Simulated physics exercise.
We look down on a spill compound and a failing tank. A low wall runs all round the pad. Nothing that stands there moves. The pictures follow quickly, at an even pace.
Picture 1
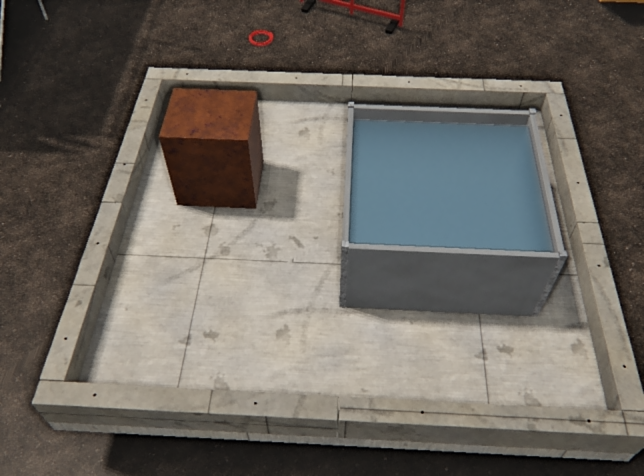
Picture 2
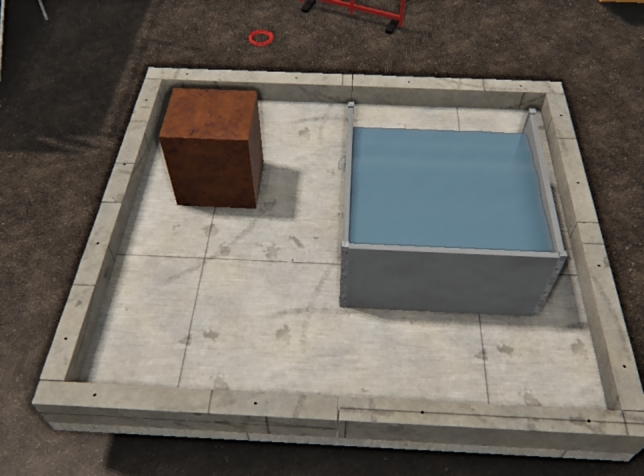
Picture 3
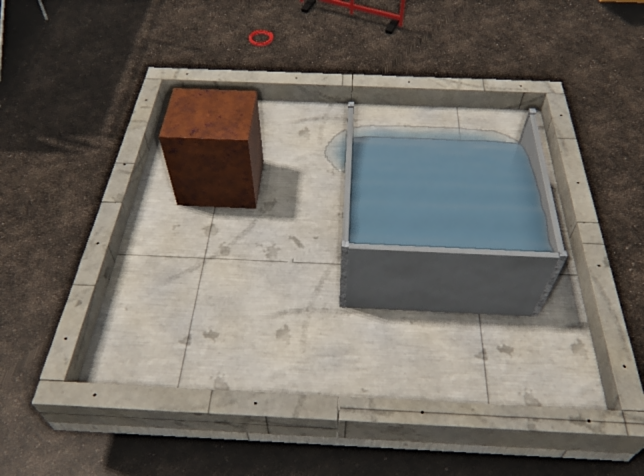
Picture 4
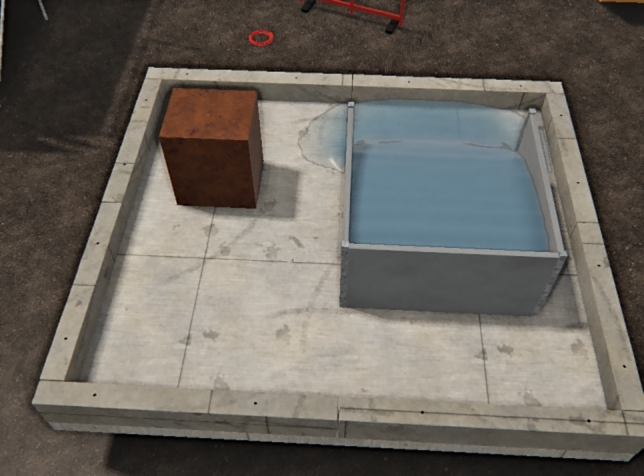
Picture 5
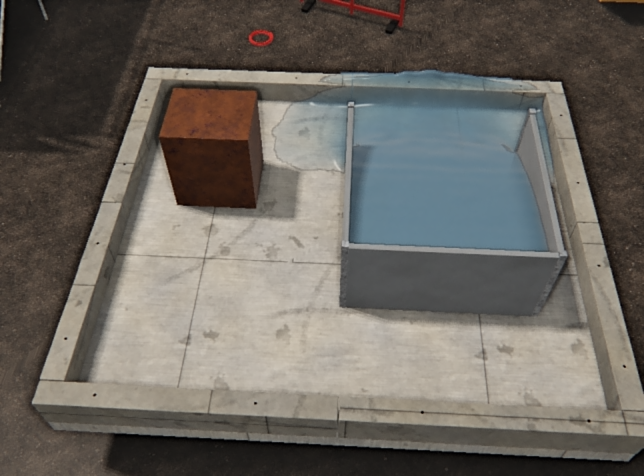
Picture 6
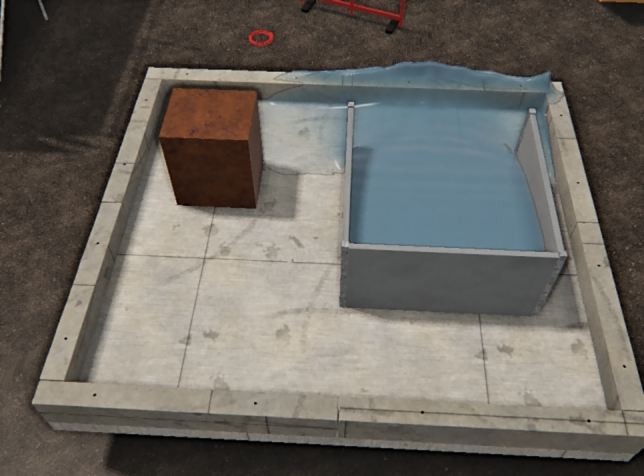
Blue water sits still in an open grey tank, then pours out over its far side as that wall goes missing, spreading left across the pad and rising over the low wall behind. The tank stands right of centre on a pale, walled concrete pad seen from above, the camera still. A rusty brown block stays put at upper left, with a red ring on dark ground beyond.
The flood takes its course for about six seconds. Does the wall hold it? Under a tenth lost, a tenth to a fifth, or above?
Over the wall goes above a fifth.
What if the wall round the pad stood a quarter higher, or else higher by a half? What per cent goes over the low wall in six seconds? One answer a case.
Near 18 and 12 in a hundred.
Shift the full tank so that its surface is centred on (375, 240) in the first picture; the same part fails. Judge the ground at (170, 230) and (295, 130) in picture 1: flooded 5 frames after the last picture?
One after the other: No water, covered.
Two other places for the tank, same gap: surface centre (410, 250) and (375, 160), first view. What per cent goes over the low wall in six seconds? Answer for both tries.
About 18 and 30 per cent.
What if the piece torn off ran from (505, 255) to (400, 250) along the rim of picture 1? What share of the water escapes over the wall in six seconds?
Near 20 in a hundred.
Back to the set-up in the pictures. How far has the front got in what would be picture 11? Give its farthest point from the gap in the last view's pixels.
At about (167, 100).
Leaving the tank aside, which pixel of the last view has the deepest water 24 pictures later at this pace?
I would point to (605, 422).
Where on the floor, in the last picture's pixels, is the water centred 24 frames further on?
Around (362, 203).
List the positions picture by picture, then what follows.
The first frame shows the open tank at (445, 179) is whole and still.
In the second frame, the front is at a hidden place, out from the gap on the open tank's far side.
In the third frame, the front is at a hidden place, out from the gap on the open tank's far side.
In the fourth frame, water pours out on the open tank's far side and has run to (543, 138).
In the fifth frame, the front is at (298, 105), out from the gap on the open tank's far side.
In the sixth frame, the front is at (263, 101), out from the gap on the open tank's far side.
A moment on, water covers 30 % of the floor; the low wall has let 7 % over.
Next, water covers 35 % of the floor; the low wall has let 15 % over.
Then, water covers 50 % of the floor; the low wall has let 28 % over.
Later, water covers 75 % of the floor; the low wall has let 30 % over.
In the end, water covers 85 % of the floor; the low wall has let 30 % over.
